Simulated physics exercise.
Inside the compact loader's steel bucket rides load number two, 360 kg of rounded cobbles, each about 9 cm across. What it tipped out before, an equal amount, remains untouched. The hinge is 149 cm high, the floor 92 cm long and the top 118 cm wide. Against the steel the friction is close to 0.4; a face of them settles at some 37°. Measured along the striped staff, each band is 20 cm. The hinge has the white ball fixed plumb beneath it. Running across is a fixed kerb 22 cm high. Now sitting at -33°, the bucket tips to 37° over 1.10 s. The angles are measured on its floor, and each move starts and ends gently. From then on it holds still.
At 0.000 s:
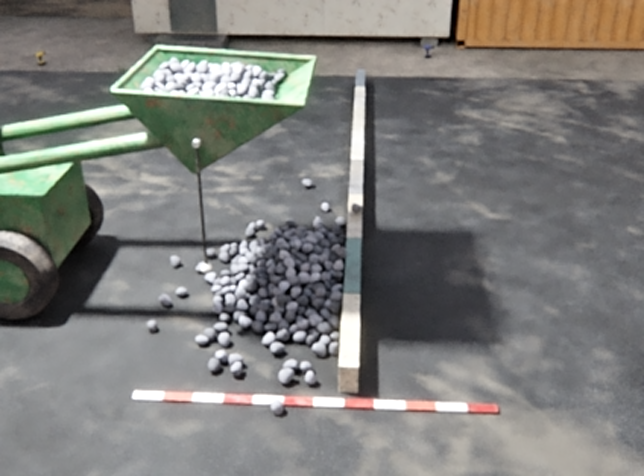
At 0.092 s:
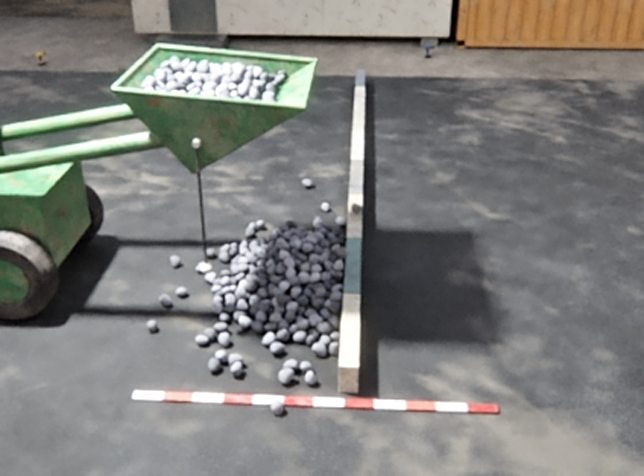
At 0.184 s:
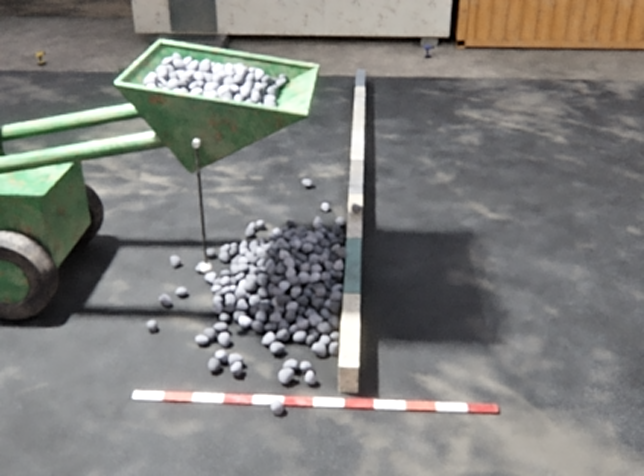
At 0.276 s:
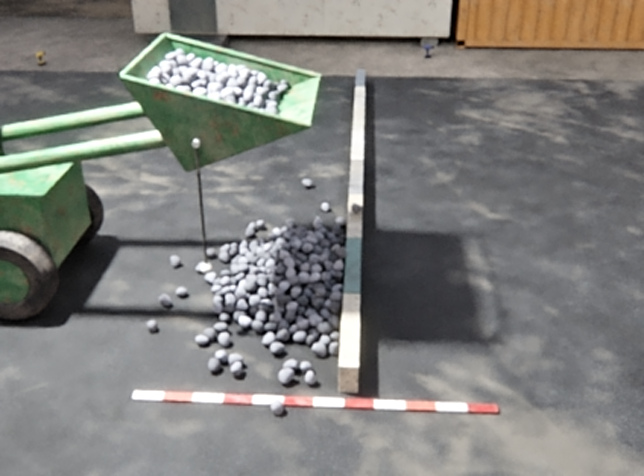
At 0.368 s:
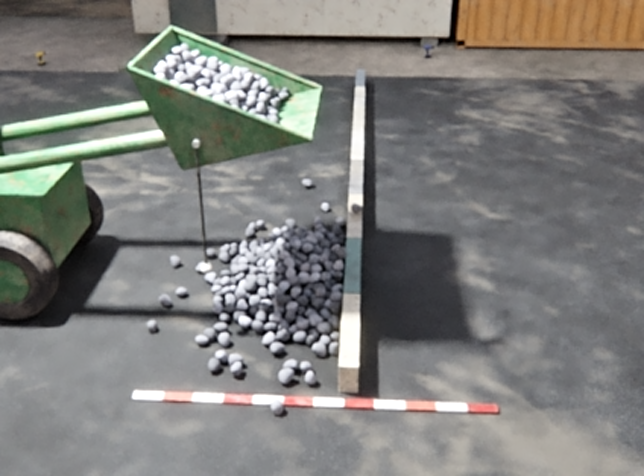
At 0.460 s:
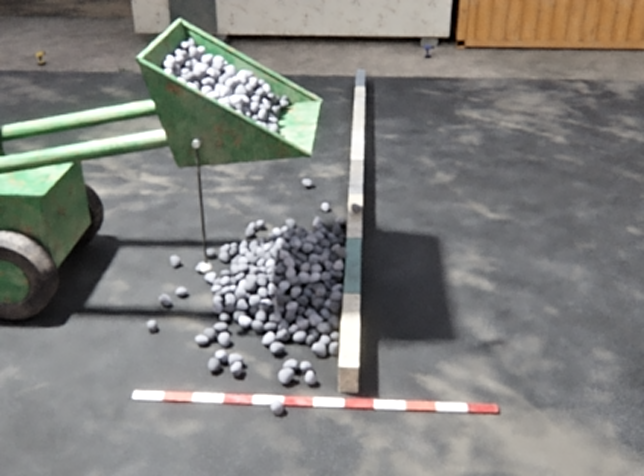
Green loader bucket full of grey stones tilting gradually down to the right above a stone pile against an upright board.
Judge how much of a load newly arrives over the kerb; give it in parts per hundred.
Close to 45 in every hundred.
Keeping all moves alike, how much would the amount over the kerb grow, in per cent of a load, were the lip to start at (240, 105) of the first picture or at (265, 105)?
The first would add around 5 per cent, the second around 10 per cent.
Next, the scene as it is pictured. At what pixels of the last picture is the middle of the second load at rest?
Centre: Approx. (351, 275).
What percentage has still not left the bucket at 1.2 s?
About 70 percent.
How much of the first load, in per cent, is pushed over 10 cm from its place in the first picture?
About 0 %.
After 0.8 s the floor is at 26°; in per cent of one load, 100 in the bucket, 100 on this side of the kerb; the foremost stones are at (342, 259).
After 1.2 s the floor is at 37°; in per cent of one load, 69 in the bucket, 131 on this side of the kerb; the foremost stones are at (343, 252).
After 1.5 s the floor is at 37°; in per cent of one load, 18 in the bucket, 168 on this side of the kerb, 14 over the kerb; the foremost stones are at (405, 276).
After 4.3 s the floor is at 37°; in per cent of one load, 0 in the bucket, 155 on this side of the kerb, 45 over the kerb; the foremost stones are at (584, 292). Net gain over the kerb, 45.
